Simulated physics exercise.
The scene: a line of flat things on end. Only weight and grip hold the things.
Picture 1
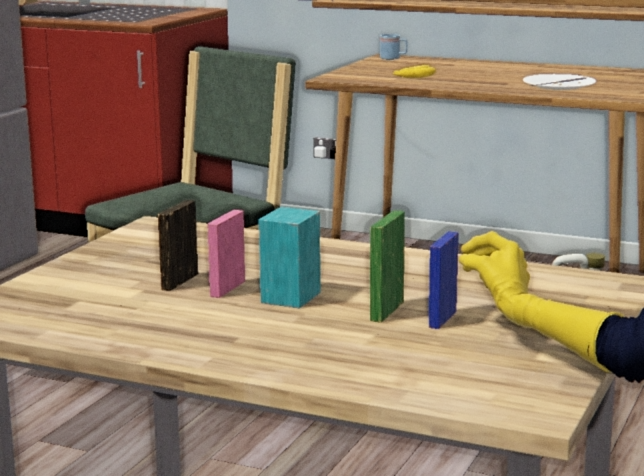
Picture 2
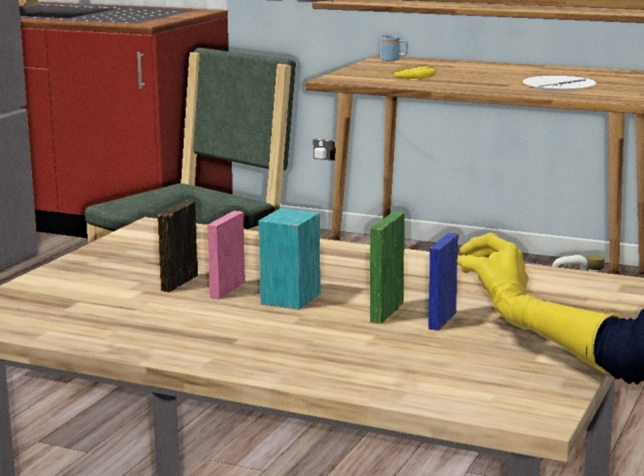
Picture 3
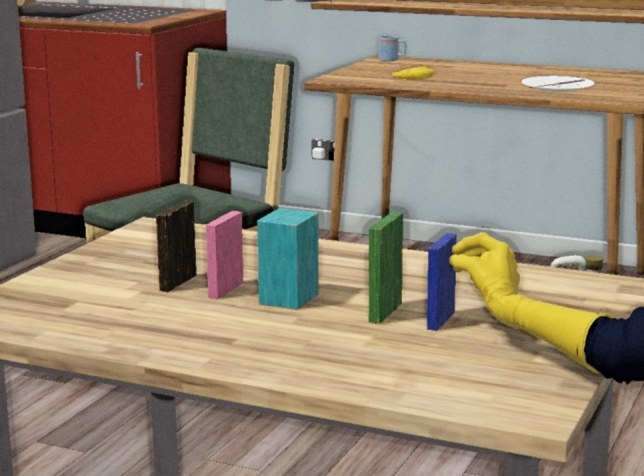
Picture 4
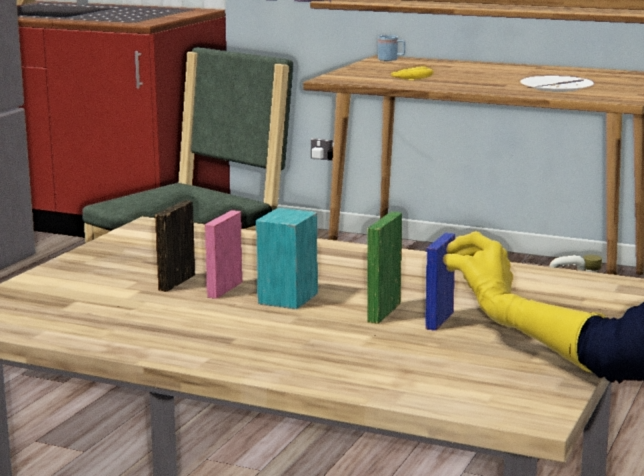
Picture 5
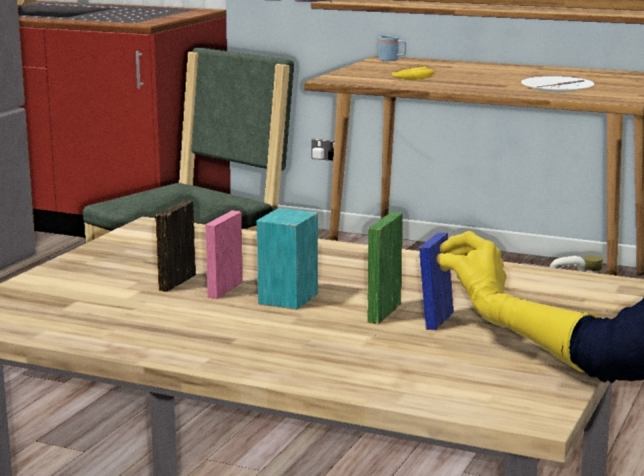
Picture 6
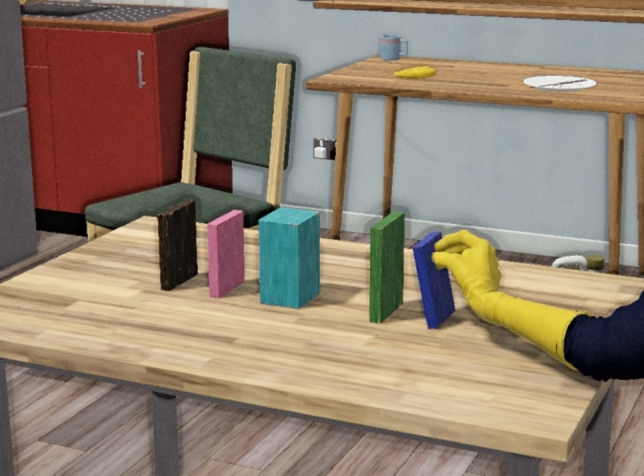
Yellow-gloved hand reaching to a blue board at the right of a row of upright coloured blocks, tilting it slightly left.
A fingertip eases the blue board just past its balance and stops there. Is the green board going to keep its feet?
The green board falls over.
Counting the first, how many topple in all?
In all, 2.
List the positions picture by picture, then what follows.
Green board (388, 266); turquoise block (290, 257), in the first picture.
Turquoise block (290, 258); pink board (227, 255), in the second picture.
Turquoise block (289, 258); pink board (225, 255), in the third picture.
Turquoise block (288, 258); pink board (224, 255), in the fourth picture.
Blue board 6° over; turquoise block (288, 258); pink board (225, 255), in the fifth picture.
Blue board 12° over; green board (387, 267); turquoise block (290, 258), in the sixth picture.
Then, 0.20 s after the last picture, blue board 38° over; green board tipped 5° from how it was near (383, 266).
Then, 0.30 s after the last picture, blue board 51° over; green board tipped 21° from how it was near (371, 266).
Then, 0.40 s after the last picture, blue board 70° over; green board tipped 54° from how it was near (348, 276).
Then, 0.70 s after the last picture, blue board 71° over; green board tipped 59° from how it was near (348, 279); turquoise block tipped 3° from how it was.
At rest, tipped over on the table, green board; the other 2 in place. Seen from the same camera at the end, green board near (352, 283).
